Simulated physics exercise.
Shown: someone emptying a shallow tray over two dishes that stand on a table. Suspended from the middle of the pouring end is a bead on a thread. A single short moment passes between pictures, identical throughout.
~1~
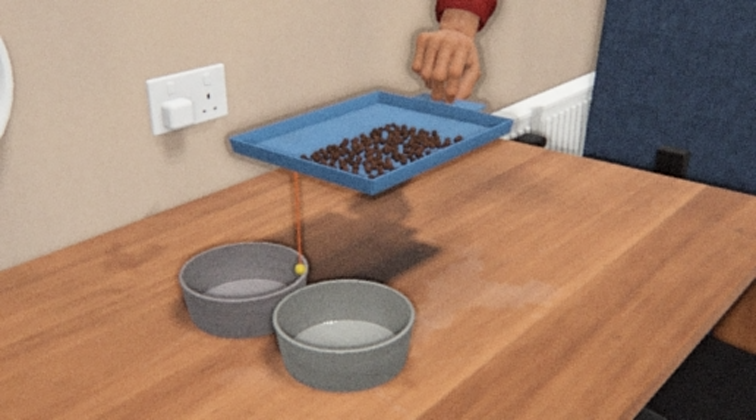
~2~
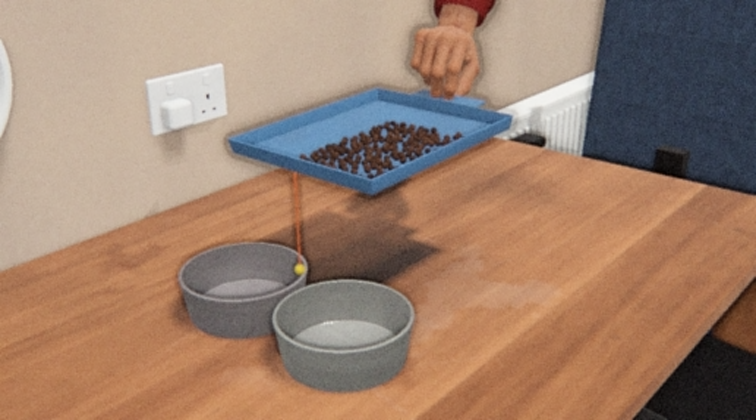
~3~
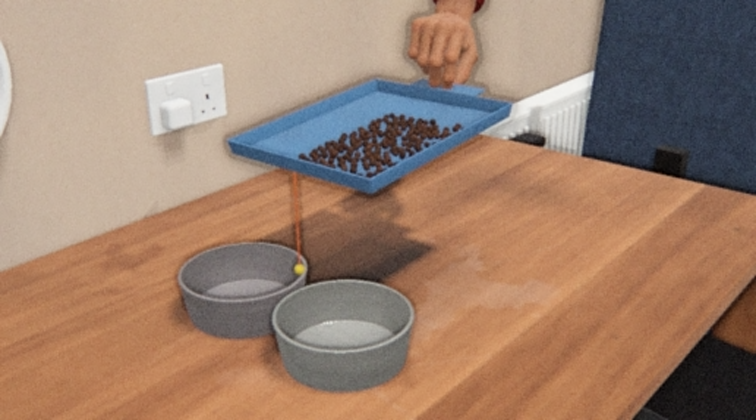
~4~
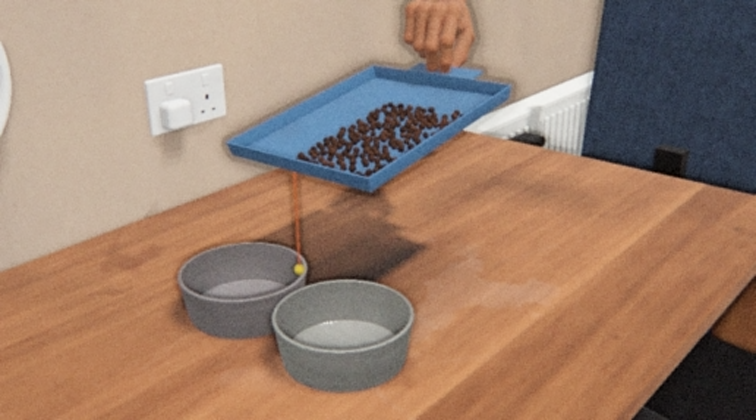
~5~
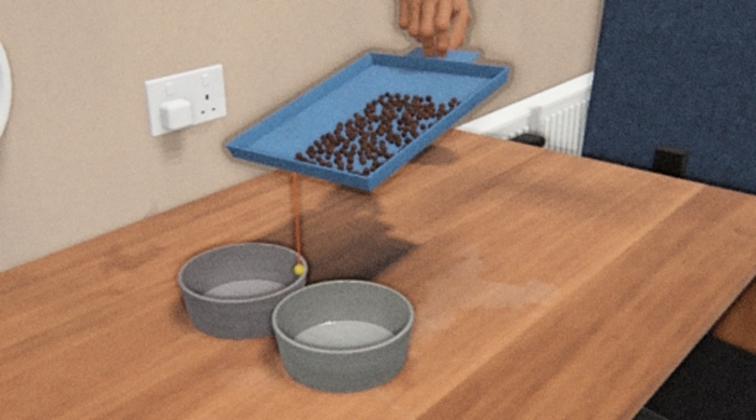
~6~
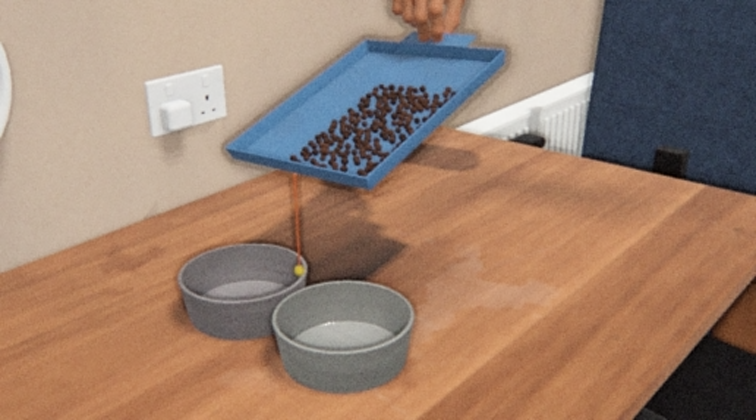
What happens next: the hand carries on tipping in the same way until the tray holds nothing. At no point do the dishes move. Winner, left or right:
Honestly the dish that comes off better is the left one.
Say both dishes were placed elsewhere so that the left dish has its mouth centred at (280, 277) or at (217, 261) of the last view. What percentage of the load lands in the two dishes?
It would be roughly 60 per cent for the first and roughly 80 per cent for the second.
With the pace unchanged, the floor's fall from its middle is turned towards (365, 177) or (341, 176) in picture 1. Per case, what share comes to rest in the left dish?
0 and 0 per cent, in that order.
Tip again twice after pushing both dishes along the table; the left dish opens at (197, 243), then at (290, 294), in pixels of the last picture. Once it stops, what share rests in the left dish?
Roughly 10 per cent, then roughly 50 per cent.
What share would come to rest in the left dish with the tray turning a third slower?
Roughly 70%.
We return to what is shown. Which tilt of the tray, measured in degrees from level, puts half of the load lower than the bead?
Somewhere near 105 degrees, I'd say.
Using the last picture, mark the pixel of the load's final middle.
Roughly at (232, 312), give or take.
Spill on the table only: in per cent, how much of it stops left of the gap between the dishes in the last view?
Near 90 in a hundred.
Soon, tray tipped steeply; nearly all on the tray; a small part in the air.
A while on, tray tipped past a quarter turn; about a quarter on the tray; a small part in the right dish; about a quarter in the left dish; a small part outside both; about half in the air.
Towards the end, tray tipped past a quarter turn; a small part in the right dish; about two thirds in the left dish; about a quarter outside both.
Finally, tray tipped past a quarter turn; a small part in the right dish; about two thirds in the left dish; about a quarter outside both.
